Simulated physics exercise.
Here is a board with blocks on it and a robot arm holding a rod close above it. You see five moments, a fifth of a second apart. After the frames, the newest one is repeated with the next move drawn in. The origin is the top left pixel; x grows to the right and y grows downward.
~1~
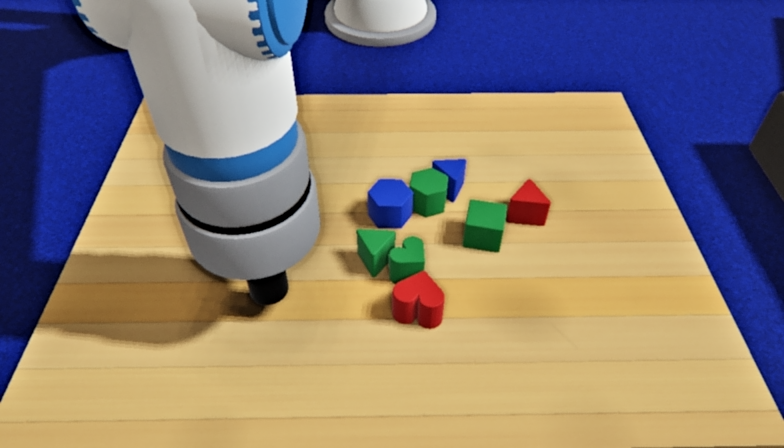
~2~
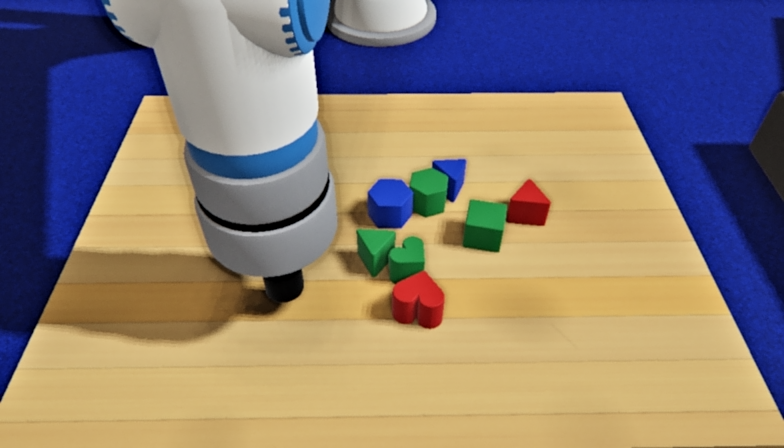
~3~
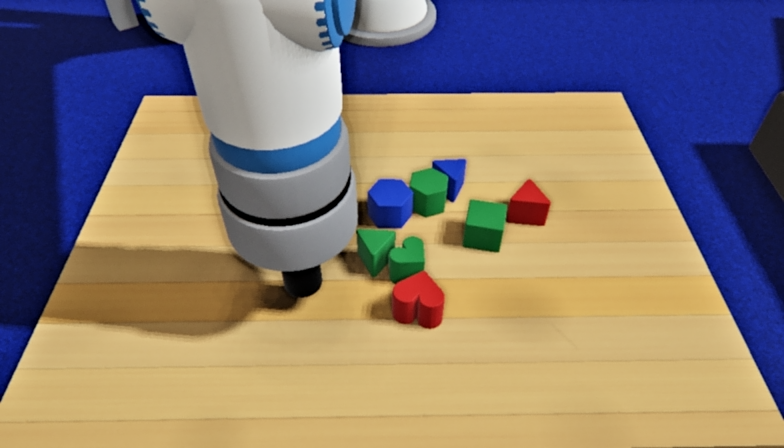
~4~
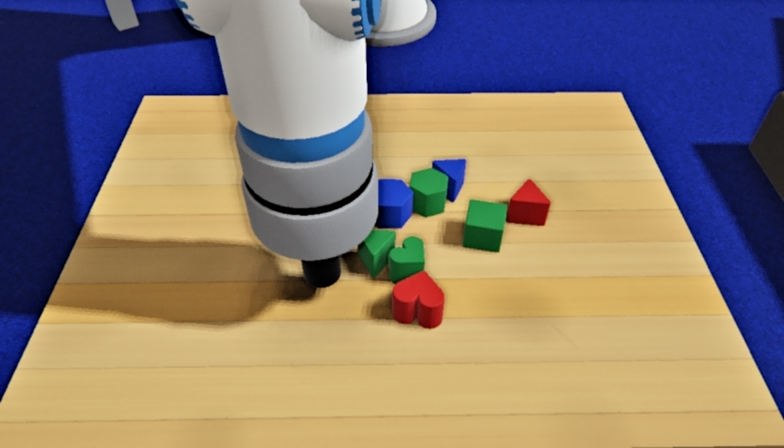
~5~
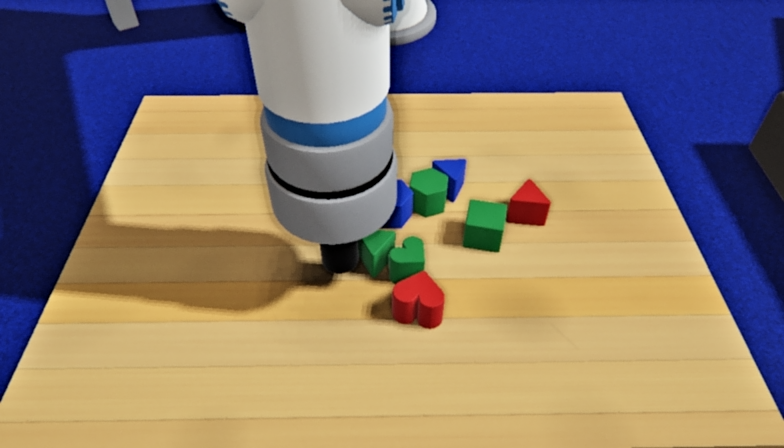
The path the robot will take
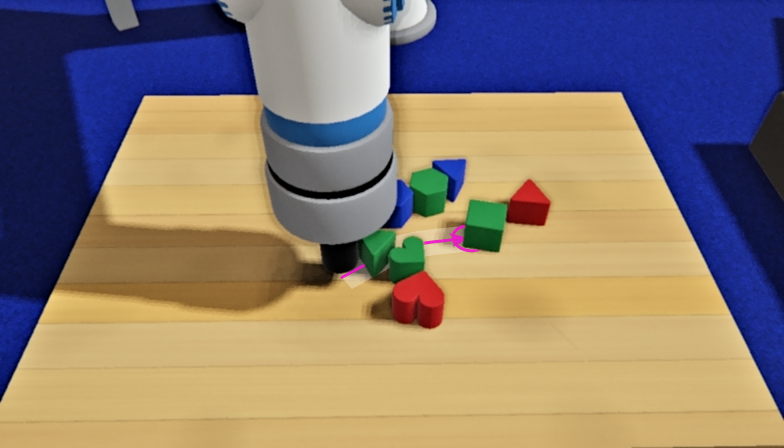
A robot arm holding a short black rod moved steadily to the right and slightly away across a wooden board, coming up close beside the green triangle while the red, green and blue blocks stayed still.
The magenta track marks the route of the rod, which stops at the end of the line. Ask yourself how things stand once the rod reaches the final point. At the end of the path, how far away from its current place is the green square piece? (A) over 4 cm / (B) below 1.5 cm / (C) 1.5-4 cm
C (1.5-4 cm)
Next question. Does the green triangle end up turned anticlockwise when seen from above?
The answer is yes.
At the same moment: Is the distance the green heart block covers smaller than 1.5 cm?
Answer: Yes.
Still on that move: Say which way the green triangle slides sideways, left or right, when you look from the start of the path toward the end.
Left-hand side.
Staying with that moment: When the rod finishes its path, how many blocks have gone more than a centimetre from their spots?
I expect two blocks to be moved by more than 1 cm.
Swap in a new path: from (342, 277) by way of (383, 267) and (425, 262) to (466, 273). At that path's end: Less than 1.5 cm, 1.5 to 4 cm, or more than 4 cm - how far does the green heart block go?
More than 4 cm.
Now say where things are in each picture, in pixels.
Lower end of the rod at (270, 291), tops of blocks, green triangle at (375, 238), green heart block at (409, 250), green square piece at (487, 214), in the first frame.
Rod at (286, 289), blocks as before, in the second frame.
Rod at (304, 284), blocks as before, in the third frame.
Rod at (323, 275), blocks as before, in the fourth frame.
Rod at (340, 261), green triangle at (375, 238), green heart block at (409, 250), green square piece at (487, 214), in the fifth frame.
The drawn path runs from (342, 277) via (382, 256) and (425, 243), ending at (470, 238).
What follows on the original path. One third of the way, rod at (383, 239); green triangle at (409, 221).
Two thirds of the way, rod at (426, 227); green triangle at (447, 205), turned 25° anticlockwise.
At the end, rod at (472, 222); green triangle at (472, 194), turned 50° anticlockwise; green heart block not moved; green square piece at (510, 212).
